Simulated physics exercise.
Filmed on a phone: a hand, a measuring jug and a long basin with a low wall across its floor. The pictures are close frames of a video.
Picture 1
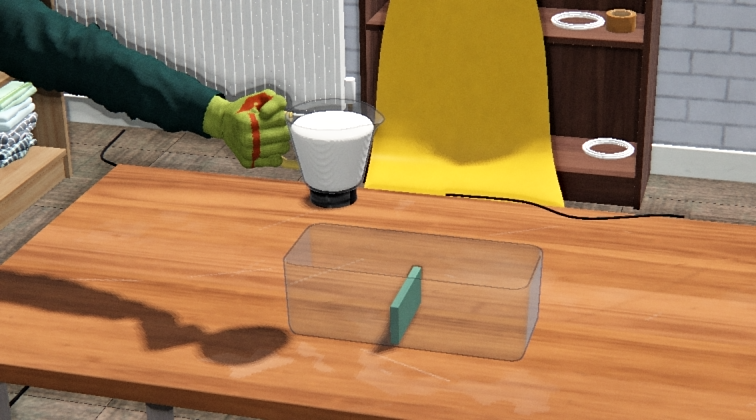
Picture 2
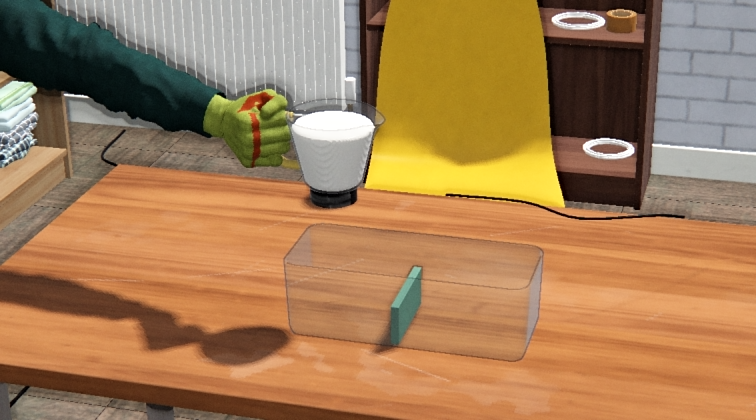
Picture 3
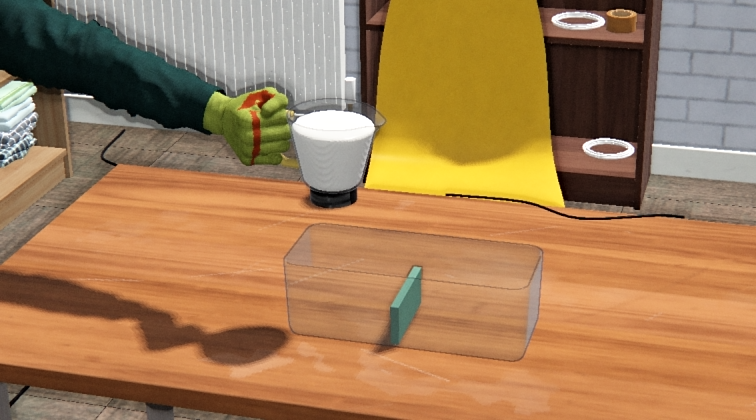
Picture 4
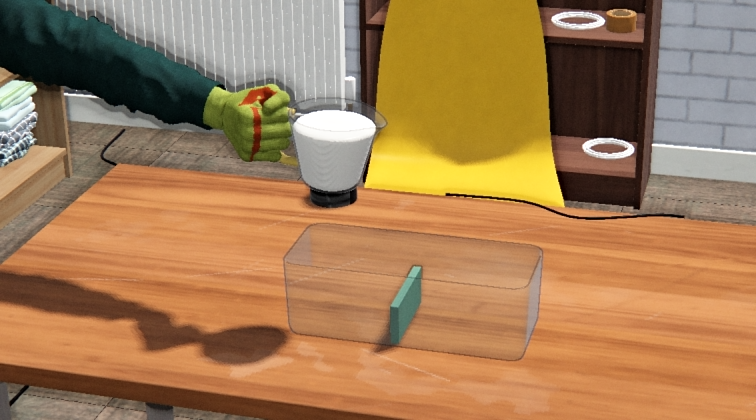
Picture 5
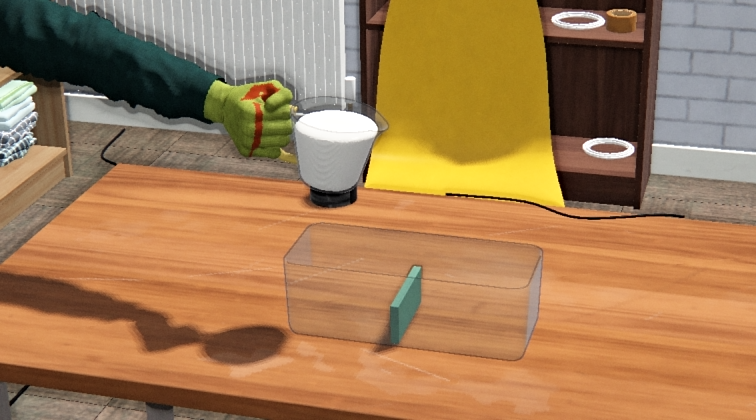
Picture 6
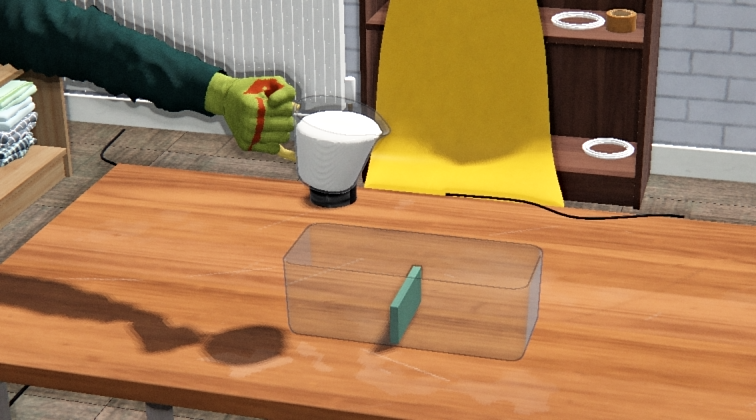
A green-gloved hand in a dark teal sleeve, reaching in from the left, slowly tilts a clear jug of white milk slightly to the right above a wooden table, seen from a raised, steady view. In front of it sits a long, clear, empty basin with a low green wall across its floor. Behind are a yellow sheet, a brown shelf with rings, and a pale brick wall, all still.
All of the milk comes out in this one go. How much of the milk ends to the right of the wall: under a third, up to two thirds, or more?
It comes to over two thirds.
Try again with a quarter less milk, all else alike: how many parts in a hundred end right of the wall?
About 65 per cent.
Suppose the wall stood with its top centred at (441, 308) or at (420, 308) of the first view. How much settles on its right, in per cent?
Roughly 25 per cent, and 60 per cent.
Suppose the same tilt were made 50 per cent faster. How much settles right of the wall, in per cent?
About 55 per cent.
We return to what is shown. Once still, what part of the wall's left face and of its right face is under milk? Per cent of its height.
Left: 10 %. Right: 30 %.
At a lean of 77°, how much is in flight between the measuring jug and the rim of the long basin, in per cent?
Some 30 per cent.
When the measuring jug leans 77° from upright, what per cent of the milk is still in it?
Some 55 per cent.
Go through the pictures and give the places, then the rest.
In the first frame, it leans 0°; its right rim is at (384, 120); the milk meets the walls at (294, 120) and (374, 127); the long basin's rim runs from (296, 243) to (536, 269); the wall's top is at (406, 288).
In the second frame, it leans 1°; its right rim is at (385, 121); the milk meets the walls at (295, 120) and (375, 127).
In the third frame, it leans 2°; its right rim is at (386, 122); the milk meets the walls at (295, 120) and (375, 128).
In the fourth frame, it leans 5°; its right rim is at (387, 124); the milk meets the walls at (297, 119) and (376, 128).
In the fifth frame, it leans 8°; its right rim is at (389, 127); the milk meets the walls at (298, 119) and (377, 129).
In the sixth frame, it leans 12°; its right rim is at (390, 132); the milk meets the walls at (300, 120) and (381, 131).
A moment on, the tilt is 77° and 57 per cent is still to pour, 0 is left of the wall and 12 right of it.
Next, the tilt is 110° and 4 per cent is still to pour, 14 is left of the wall and 72 right of it.
Then the tilt is 112° and 0 per cent is still to pour, 24 is left of the wall and 75 right of it.
Later the tilt is 112° and 0 per cent is still to pour, 24 is left of the wall and 75 right of it.
In the end 24 per cent lies left of the wall, 75 right of it and 1 outside.
